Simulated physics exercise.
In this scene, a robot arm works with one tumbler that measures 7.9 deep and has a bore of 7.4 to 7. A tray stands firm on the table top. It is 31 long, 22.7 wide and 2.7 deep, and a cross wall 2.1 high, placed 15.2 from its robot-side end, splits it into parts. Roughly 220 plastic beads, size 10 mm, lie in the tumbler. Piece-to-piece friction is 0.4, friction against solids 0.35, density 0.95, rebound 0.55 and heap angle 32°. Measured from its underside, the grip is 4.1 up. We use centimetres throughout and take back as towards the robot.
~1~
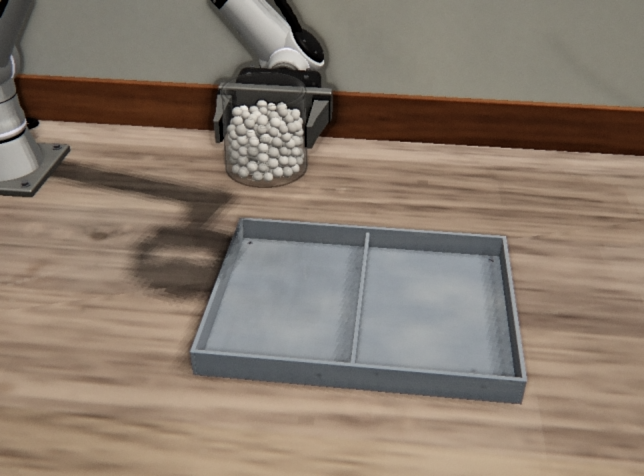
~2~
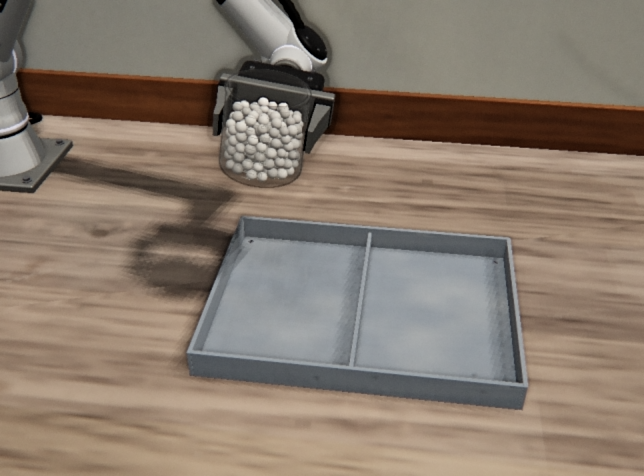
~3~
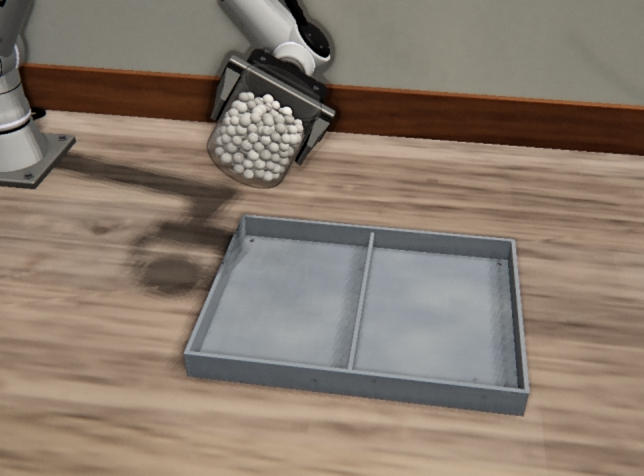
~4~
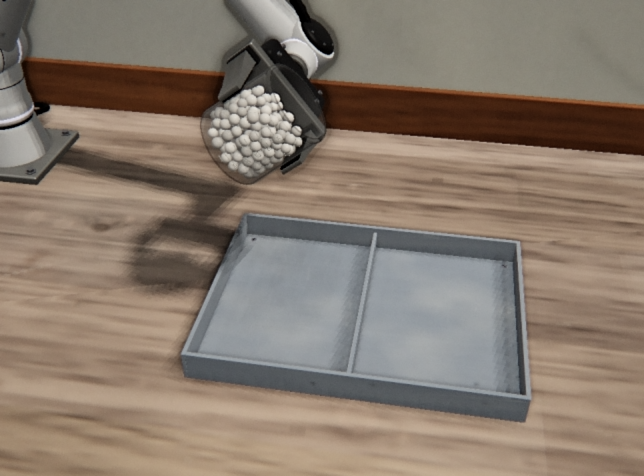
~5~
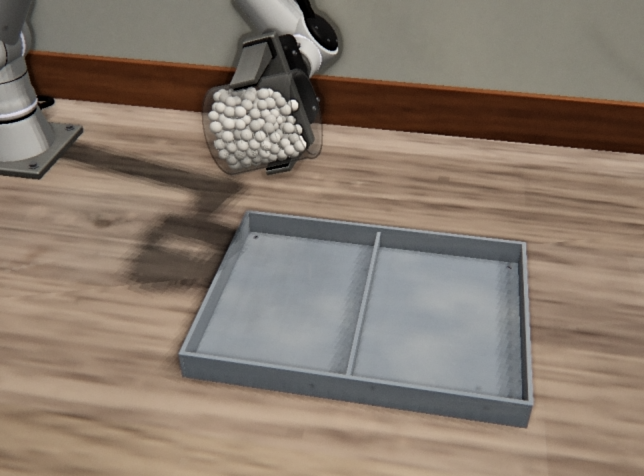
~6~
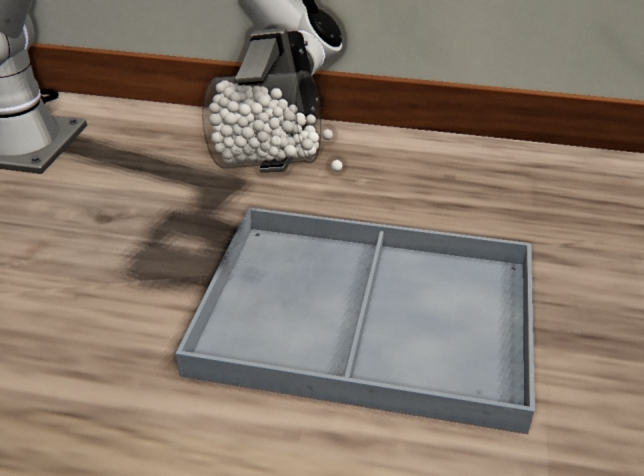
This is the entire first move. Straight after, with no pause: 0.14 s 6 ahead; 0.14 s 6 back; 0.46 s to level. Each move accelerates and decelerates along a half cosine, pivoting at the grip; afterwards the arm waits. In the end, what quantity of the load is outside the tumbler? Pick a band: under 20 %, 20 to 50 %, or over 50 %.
Over 50 %.
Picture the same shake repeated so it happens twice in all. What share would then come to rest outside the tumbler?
About 80 per cent in that case.
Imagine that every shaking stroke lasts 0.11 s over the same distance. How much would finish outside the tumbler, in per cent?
Roughly 75 percent would.
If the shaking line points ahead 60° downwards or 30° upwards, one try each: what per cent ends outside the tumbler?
Estimates, in order: 15 % then 80 %.
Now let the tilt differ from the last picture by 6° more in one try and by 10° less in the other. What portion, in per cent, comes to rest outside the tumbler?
75 and 40 percent.
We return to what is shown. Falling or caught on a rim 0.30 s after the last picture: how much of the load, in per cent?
Roughly 49 per cent.
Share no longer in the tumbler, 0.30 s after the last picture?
55 %.
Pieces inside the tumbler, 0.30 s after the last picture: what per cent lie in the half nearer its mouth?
Share in the mouth half: About 60 %.
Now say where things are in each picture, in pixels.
Tumbler middle at (265, 131), level; upper third of the load around (266, 123), from x 230 to 300, top at y 105; 224 in the tumbler, in the first picture.
Tumbler middle at (264, 129), tilted 8° forward; upper third of the load around (264, 124), from x 230 to 300, top at y 105, in the second picture.
Tumbler middle at (263, 128), tilted 27° forward; upper third of the load around (258, 120), from x 220 to 300, top at y 95, in the third picture.
Tumbler middle at (263, 126), tilted 52° forward; upper third of the load around (250, 114), from x 215 to 295, top at y 90, in the fourth picture.
Tumbler middle at (263, 123), tilted 71° forward; upper third of the load around (247, 107), from x 215 to 300, top at y 90, in the fifth picture.
Tumbler middle at (263, 120), tilted 79° forward; upper third of the load around (244, 107), from x 215 to 335, top at y 85; 223 in the tumbler, 1 in flight or on a rim, in the sixth picture.
Then, 0.30 s after the last picture, tilted 79° forward, highest piece 21 above the table; 105 in the tumbler, 8 in the far-side part, 2 in the robot-side part, 109 in flight or on a rim.
Then, 0.59 s after the last picture, tilted 19° forward, highest piece 24 above the table; 90 in the tumbler, 90 in the far-side part, 38 in the robot-side part, 5 on the table or floor, 1 in flight or on a rim.
Then, 0.94 s after the last picture, level, highest piece 21 above the table; 90 in the tumbler, 90 in the far-side part, 38 in the robot-side part, 6 on the table or floor.
Then, 1.99 s after the last picture, level, highest piece 21 above the table; 90 in the tumbler, 90 in the far-side part, 38 in the robot-side part, 6 on the table or floor.
Final count, 90 in the tumbler, 90 in the far-side part, 38 in the robot-side part, 6 on the table or floor. That is 60 % outside the tumbler.
